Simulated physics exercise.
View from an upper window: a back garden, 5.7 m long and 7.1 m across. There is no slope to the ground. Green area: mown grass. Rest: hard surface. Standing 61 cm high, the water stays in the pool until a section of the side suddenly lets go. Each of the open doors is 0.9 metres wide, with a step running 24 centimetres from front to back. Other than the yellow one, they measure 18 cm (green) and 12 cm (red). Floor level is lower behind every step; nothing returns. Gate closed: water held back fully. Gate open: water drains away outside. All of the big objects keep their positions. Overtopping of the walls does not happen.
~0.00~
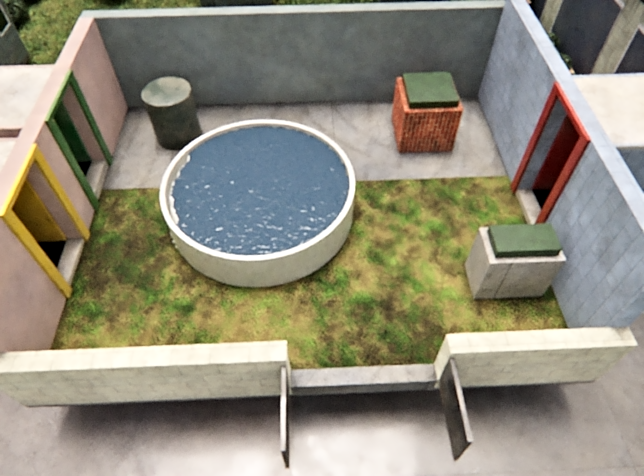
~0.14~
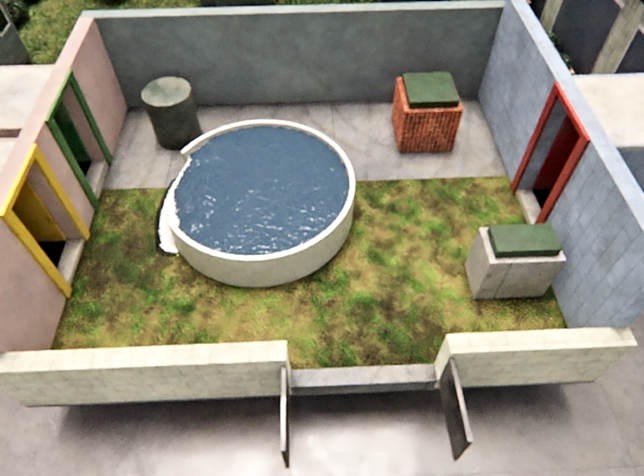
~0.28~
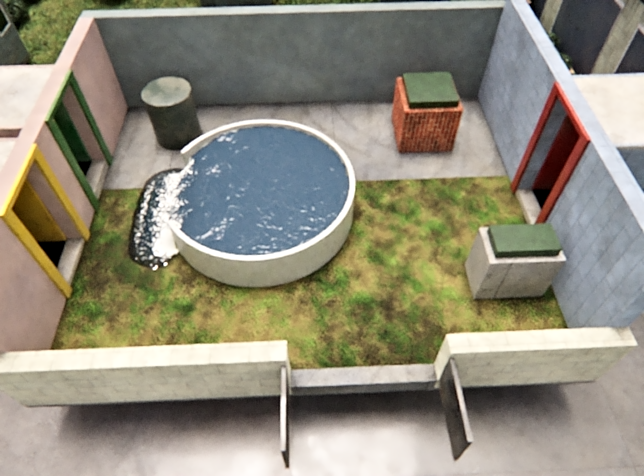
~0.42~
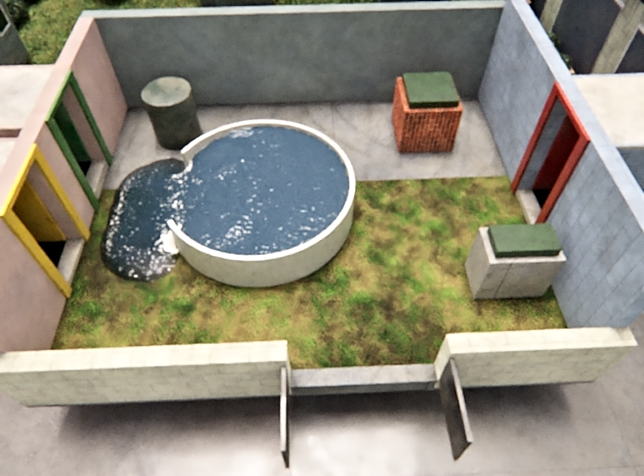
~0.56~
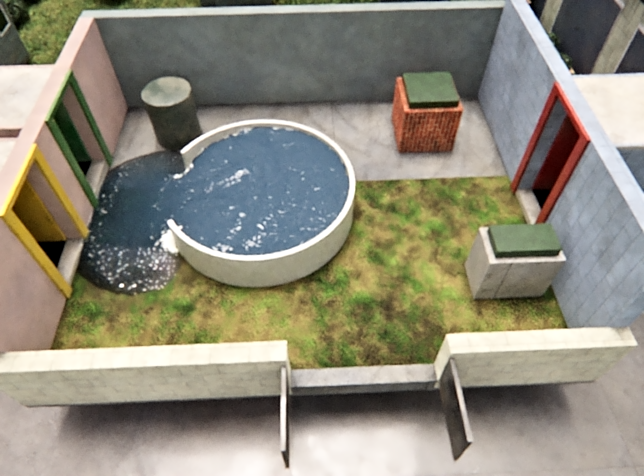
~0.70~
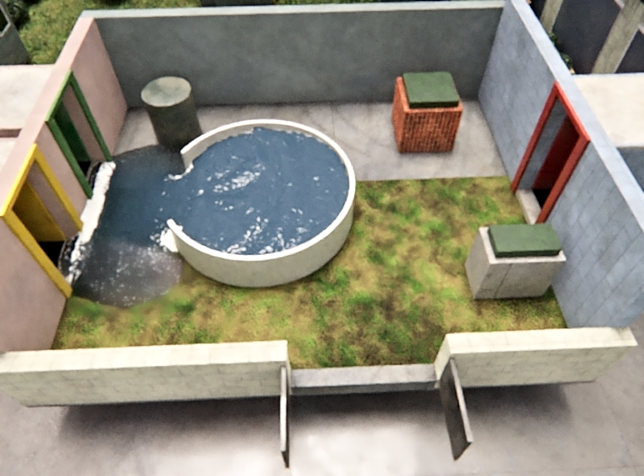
A round pool of water sat in a walled yard until a gap opened on its left side, and water poured out, spreading across the grass and paving to the yellow and green doors.
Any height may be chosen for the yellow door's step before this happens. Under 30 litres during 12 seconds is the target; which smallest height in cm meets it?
It is met at about 26 cm and above.
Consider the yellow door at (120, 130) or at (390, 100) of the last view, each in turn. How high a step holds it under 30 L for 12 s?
Minimums: About 24 cm and 7.0 cm.
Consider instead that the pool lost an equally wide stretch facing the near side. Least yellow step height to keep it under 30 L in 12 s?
Then 9.5 cm.
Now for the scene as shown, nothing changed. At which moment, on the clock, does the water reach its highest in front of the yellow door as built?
The level tops out around 2.2 s.
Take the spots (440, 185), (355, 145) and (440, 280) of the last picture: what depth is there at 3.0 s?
Close to 0, 0 and 0 cm deep.
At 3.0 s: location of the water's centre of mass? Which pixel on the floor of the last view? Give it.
My guess is close to (207, 211).
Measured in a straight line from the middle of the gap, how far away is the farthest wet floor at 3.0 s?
Roughly 3.6 m.
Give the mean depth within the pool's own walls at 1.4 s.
Some 46 cm.
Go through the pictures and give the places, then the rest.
The first frame shows still water, 61 cm deep, in the pool at (259, 185); the yellow door at (48, 223) is dry.
In the second frame, the gap is at (173, 204), the front 0.3 m out at a hidden place; the back of the pool holds 61 cm.
In the third frame, the gap is at (174, 206), the front 0.7 m out at (133, 248); the back of the pool holds 61 cm.
In the fourth frame, the front is at (125, 183), 1.1 m from the gap at (174, 207); 2.4 m2 of floor is wet, 61 cm left at the back.
In the fifth frame, the front is at (107, 176), 1.5 m from the gap at (174, 208); 3.8 m2 of floor is wet, 61 cm left at the back.
In the sixth frame, water pours out at (174, 208) and has run 1.7 m, to (65, 269); about 8 cm deep outside, 61 cm at the back; water is at the yellow door at (48, 223).
After 1.4 s water covers 20 % of the floor, deepest (42 cm) near (93, 221); 27 cm at the yellow door, 41 litres in over its 9 cm step.
After 3.0 s water covers 35 % of the floor, deepest (38 cm) near (124, 122); 25 cm at the yellow door, 210 litres in over its 9 cm step.
After 12.0 s water covers 100 % of the floor, deepest (11 cm) near (42, 380); 10 cm at the yellow door, 373 litres in over its 9 cm step.
At the yellow door as built, the water arrived by 0.7 s and peaked near 29 cm at 2.2 s.
Run again over the same 12 s with other heights there, 77 litres in over 21 cm, 18 litres over 28.5 cm. The limit of 30 litres is kept from about 26 cm up.
